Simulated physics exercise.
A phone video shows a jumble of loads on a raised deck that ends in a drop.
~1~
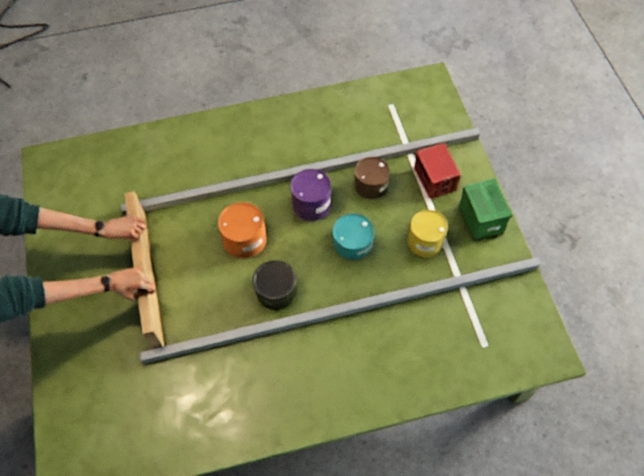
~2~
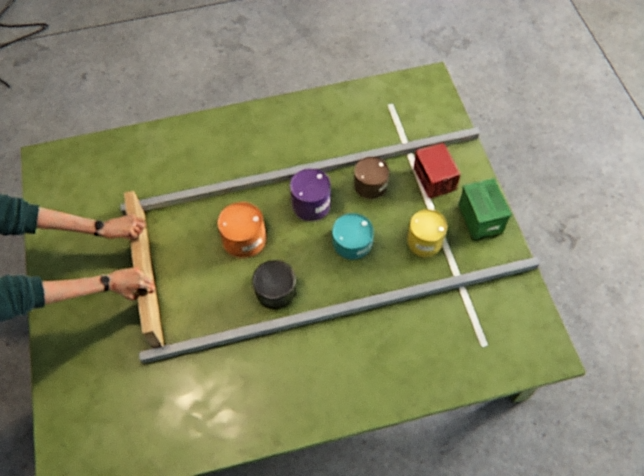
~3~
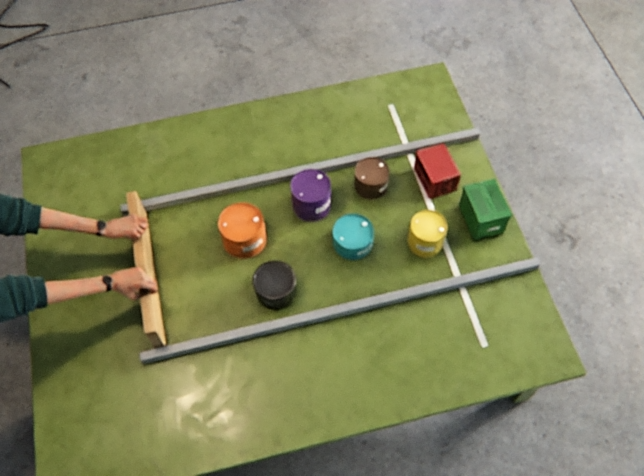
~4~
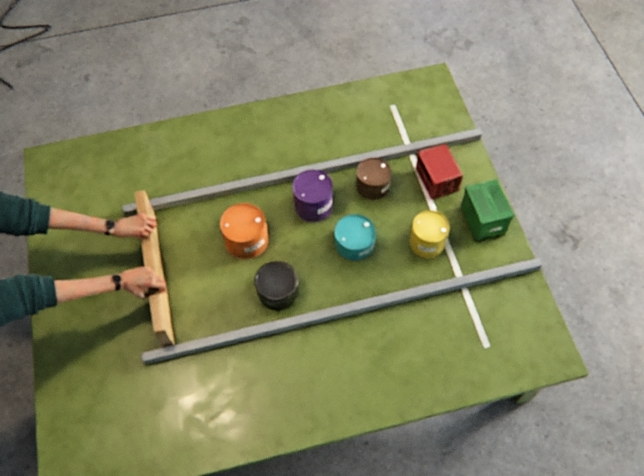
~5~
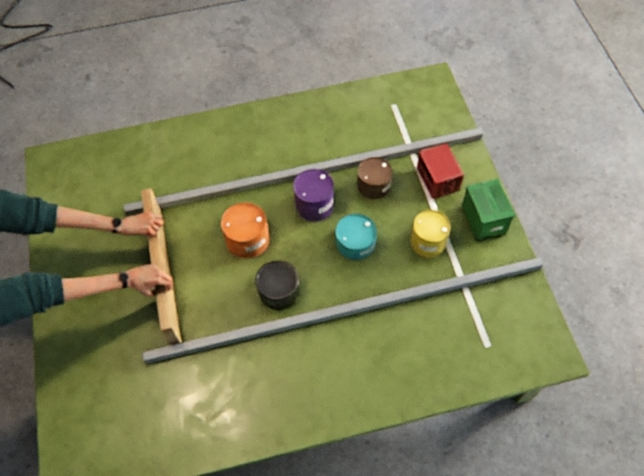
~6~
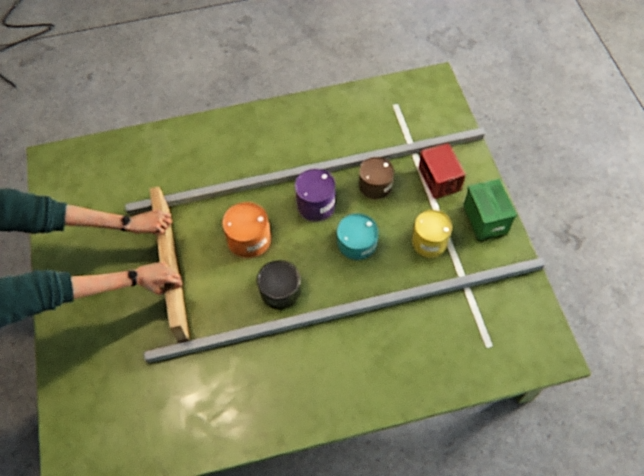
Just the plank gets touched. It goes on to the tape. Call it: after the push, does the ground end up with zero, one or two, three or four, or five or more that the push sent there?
The ground ends up with one or two.
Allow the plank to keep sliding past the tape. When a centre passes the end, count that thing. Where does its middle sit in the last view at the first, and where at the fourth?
For the first, roughly (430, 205); for the next, roughly (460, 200).
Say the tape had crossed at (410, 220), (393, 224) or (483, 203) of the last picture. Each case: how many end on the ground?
Per try: 0; 0; 5.
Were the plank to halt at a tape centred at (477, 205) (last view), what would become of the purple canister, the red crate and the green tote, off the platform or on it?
First, the purple canister is safe; next, the red crate takes the fall; last, the green tote takes the fall.
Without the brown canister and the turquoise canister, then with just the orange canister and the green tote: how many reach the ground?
The answer is 0 and then 0.
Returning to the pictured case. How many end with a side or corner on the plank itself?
Result: 3 in all.
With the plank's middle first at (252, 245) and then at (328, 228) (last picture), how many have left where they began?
The counts are 2 and 5.
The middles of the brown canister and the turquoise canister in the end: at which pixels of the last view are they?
The first ends close to (475, 161), the second close to (483, 218).
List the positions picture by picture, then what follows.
In the first frame, green tote (484, 210); red crate (437, 171); yellow canister (427, 234); plank (144, 269); tape (433, 214).
In the second frame, red crate (436, 171); orange canister (243, 230).
In the third frame, yellow canister (427, 234); plank (145, 268).
In the fourth frame, green tote (486, 211); turquoise canister (355, 237).
In the fifth frame, red crate (439, 171); black pail (278, 285).
In the sixth frame, green tote (489, 210); red crate (441, 171); yellow canister (432, 234); plank (169, 263); tape (438, 214).
Early on, none off yet; green tote at rest near (489, 210); red crate at rest near (441, 171); yellow canister at rest near (432, 234).
A while later, none off yet; green tote travelled a little near (497, 208); red crate travelled a little near (462, 170); yellow canister travelled about its own width near (474, 232).
Finally, the number that fall off is one or two; lost, red crate and green tote.
